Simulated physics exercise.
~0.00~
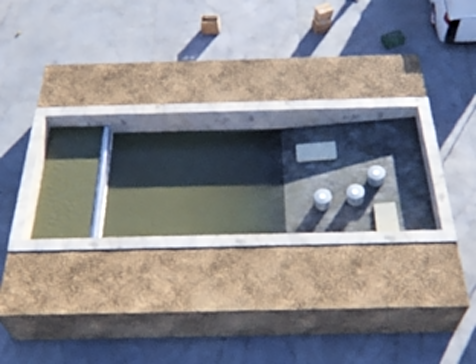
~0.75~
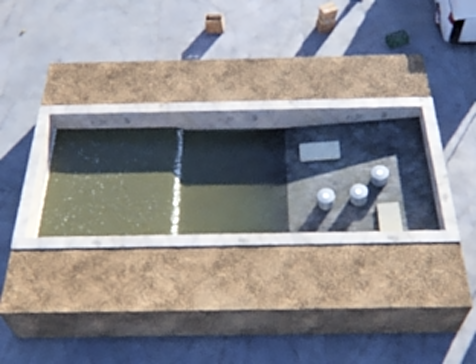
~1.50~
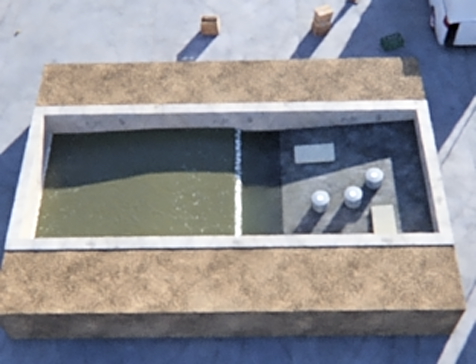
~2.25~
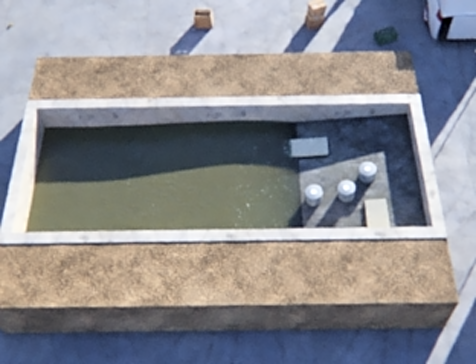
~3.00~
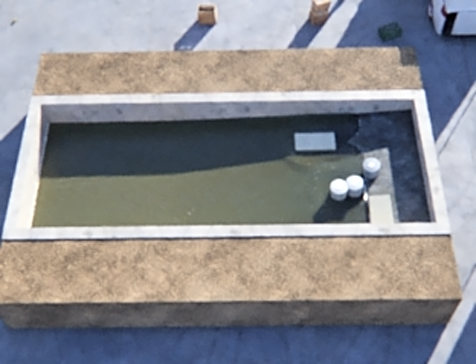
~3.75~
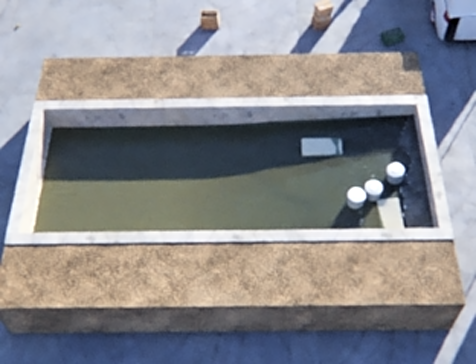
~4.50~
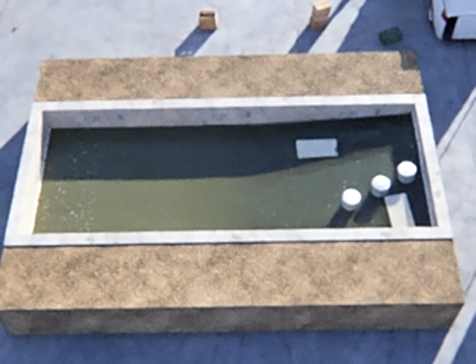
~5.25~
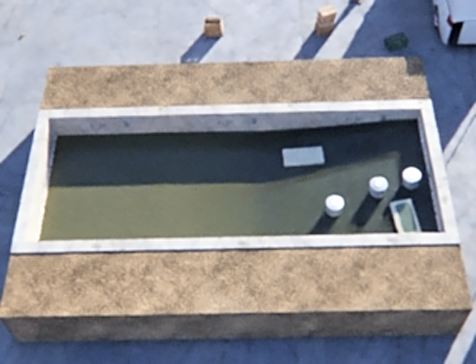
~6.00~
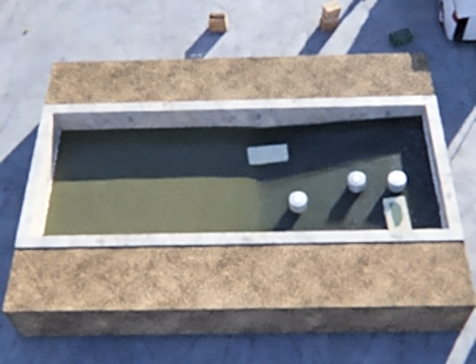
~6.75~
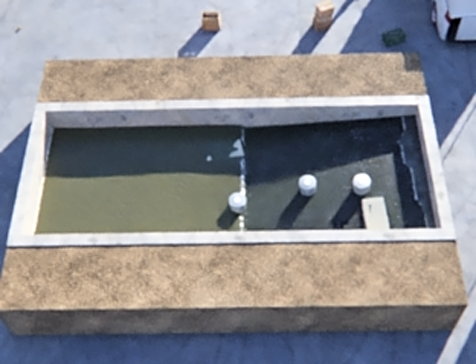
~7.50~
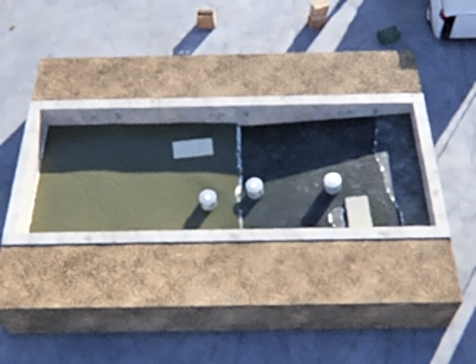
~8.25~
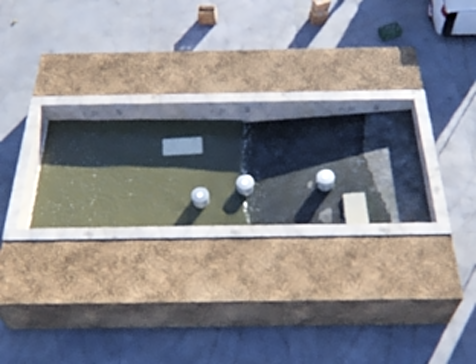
In the video, a barrier in a walled tank of murky water vanishes and a wave runs right, pushing white tubs and a pale slab along a ramp; the water then draws back left, carrying several with it and leaving others on the wet ramp.
